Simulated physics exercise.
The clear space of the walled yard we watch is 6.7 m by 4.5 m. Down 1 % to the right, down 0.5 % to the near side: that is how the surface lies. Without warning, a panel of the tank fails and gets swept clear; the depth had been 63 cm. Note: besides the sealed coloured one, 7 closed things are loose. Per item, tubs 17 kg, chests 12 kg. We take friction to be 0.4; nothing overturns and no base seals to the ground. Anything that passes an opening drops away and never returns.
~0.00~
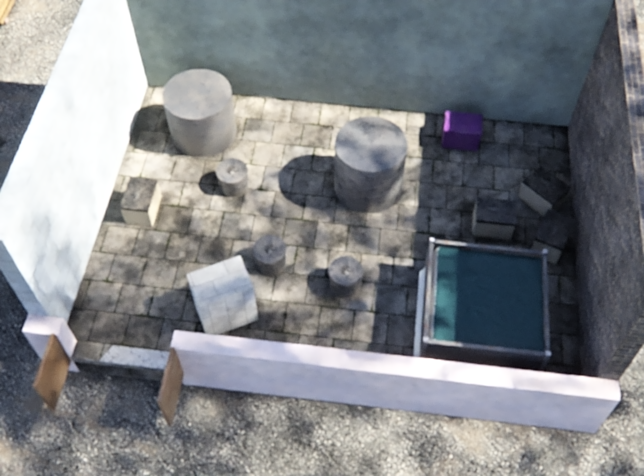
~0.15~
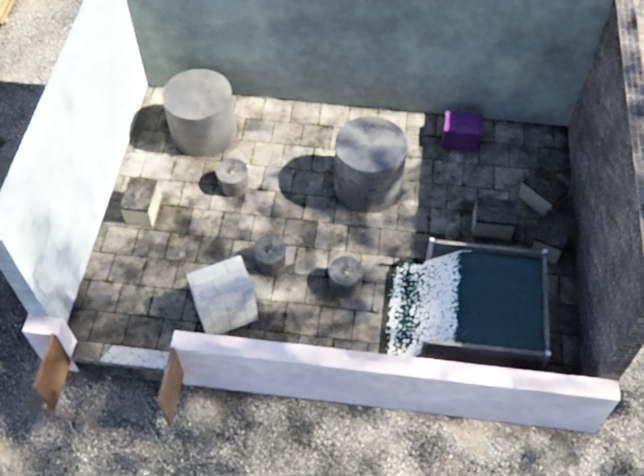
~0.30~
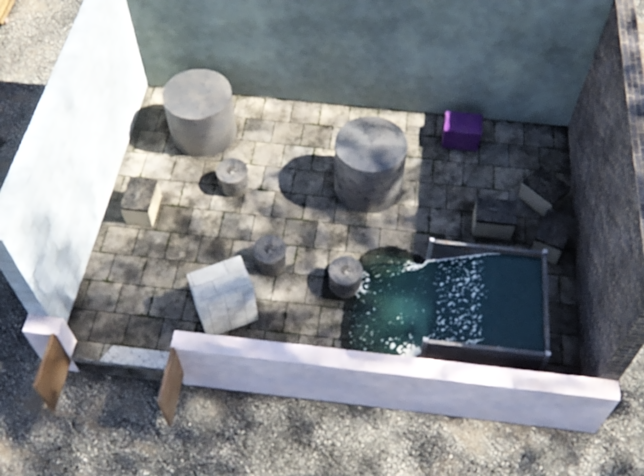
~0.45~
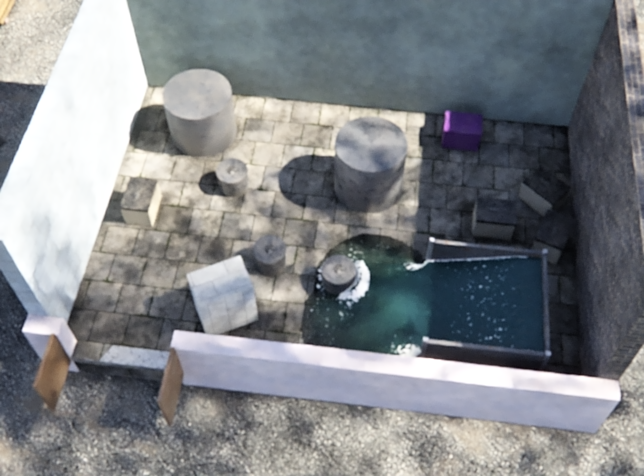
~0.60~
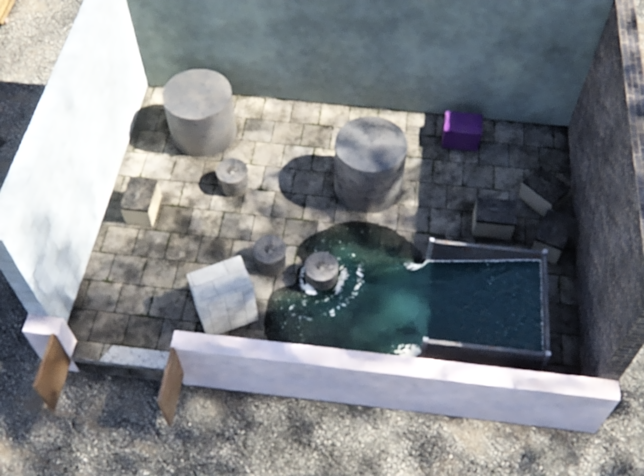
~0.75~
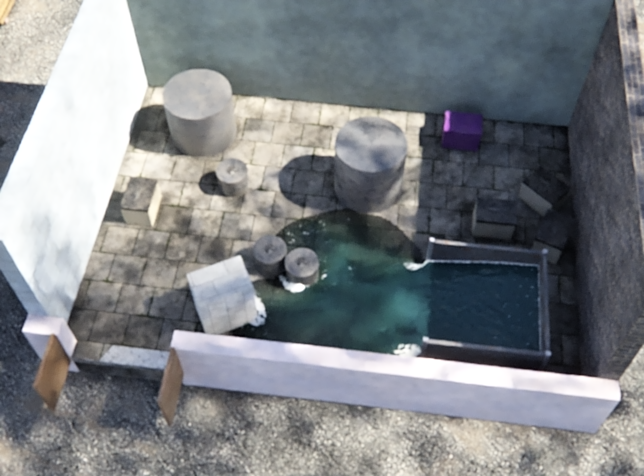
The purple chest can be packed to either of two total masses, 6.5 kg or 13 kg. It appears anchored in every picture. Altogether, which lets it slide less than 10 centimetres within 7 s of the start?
Keeping it put takes the heavier mass.
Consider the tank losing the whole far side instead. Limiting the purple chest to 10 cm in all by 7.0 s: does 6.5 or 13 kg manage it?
That way round, neither mass holds.
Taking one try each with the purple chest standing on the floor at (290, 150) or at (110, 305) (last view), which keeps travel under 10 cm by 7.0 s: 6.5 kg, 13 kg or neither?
In turn: Both fail; both fail.
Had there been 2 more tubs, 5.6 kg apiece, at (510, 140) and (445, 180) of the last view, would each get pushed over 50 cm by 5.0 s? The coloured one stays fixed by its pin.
In that order: Not as far, then not as far.
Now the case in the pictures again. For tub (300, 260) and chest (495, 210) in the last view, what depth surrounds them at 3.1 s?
Depth approx. 10 cm / 0 cm.
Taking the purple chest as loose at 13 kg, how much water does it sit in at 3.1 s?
Close to 0 cm deep.
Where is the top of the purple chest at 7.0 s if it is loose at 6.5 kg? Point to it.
About pixel (492, 131).
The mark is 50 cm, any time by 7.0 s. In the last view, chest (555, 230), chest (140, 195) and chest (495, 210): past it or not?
So, going through them in order, it's not beyond, beyond and not beyond.
After 1.4 s the purple chest would be 0 cm from its start with 6.5 kg and 0 cm from its start with 13 kg; 0 cm of water round it then.
After 3.1 s the purple chest would be 0 cm from its start with 6.5 kg and 0 cm from its start with 13 kg; 0 cm of water round it then.
After 4.9 s the purple chest would be 0 cm from its start with 6.5 kg and 0 cm from its start with 13 kg; 2 cm of water round it then.
After 7.0 s the purple chest would be 44 cm from its start with 6.5 kg and 2 cm from its start with 13 kg; 4 cm of water round it then.
